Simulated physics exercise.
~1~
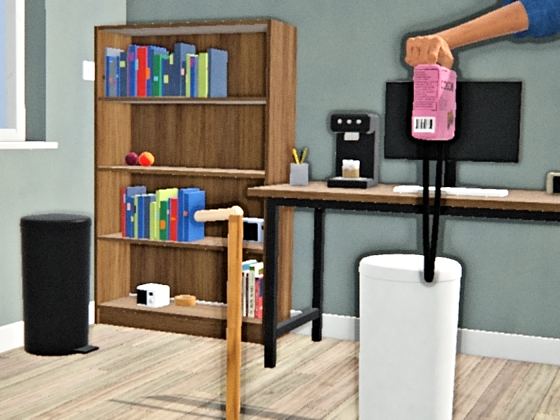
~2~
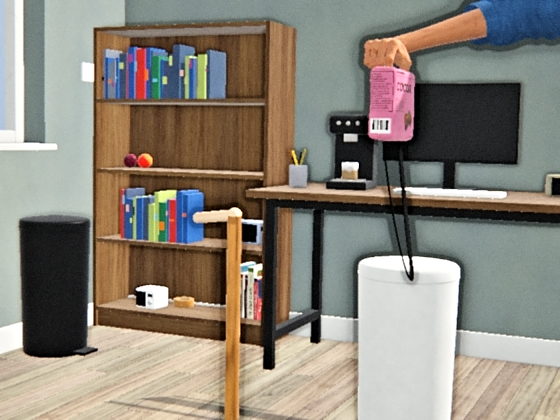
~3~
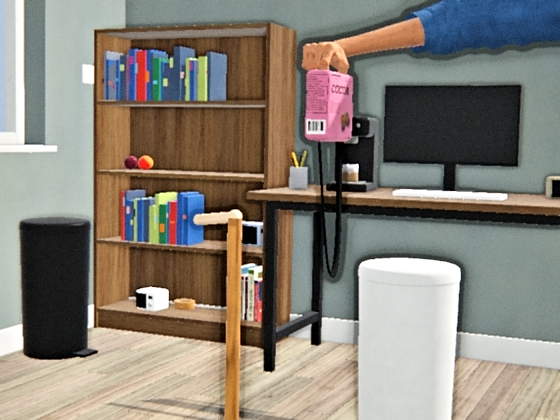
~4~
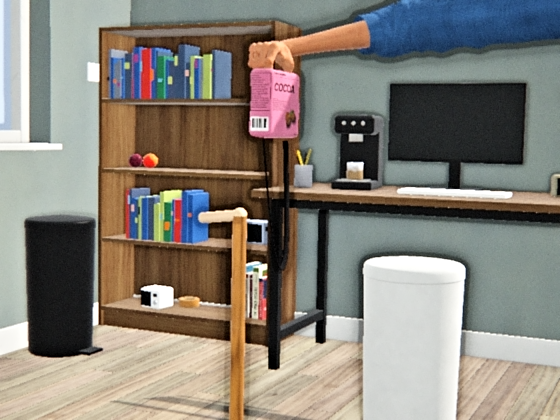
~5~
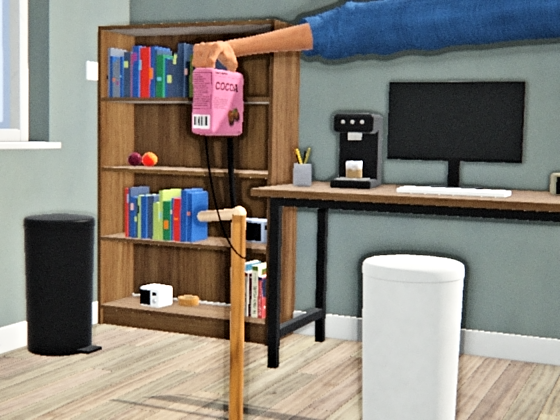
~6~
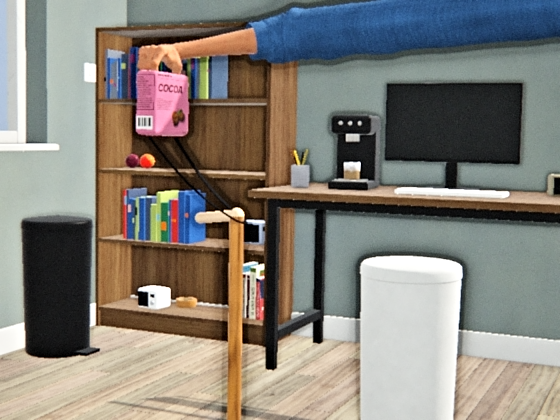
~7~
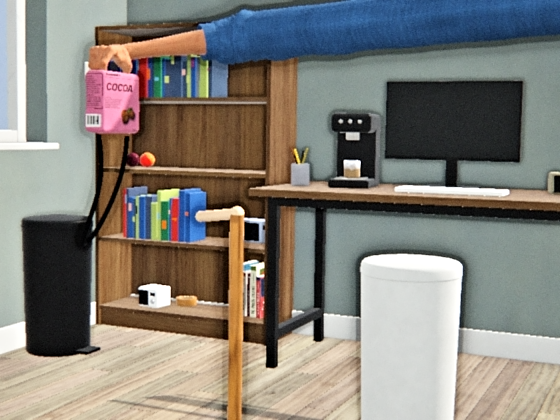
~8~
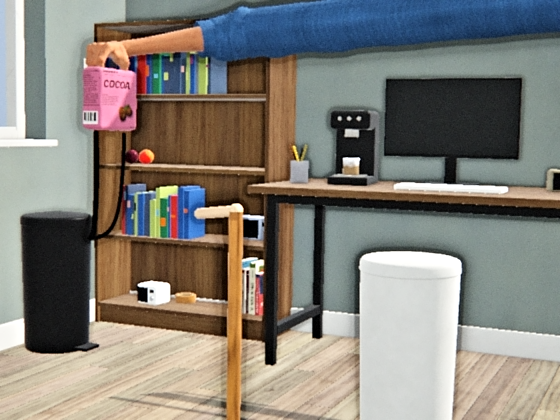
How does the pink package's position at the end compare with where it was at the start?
At the start the pink package is on the right, above the white bin and in front of the monitor. By the end it is far to the left, past the wooden post and above the black bin, at about the same height.
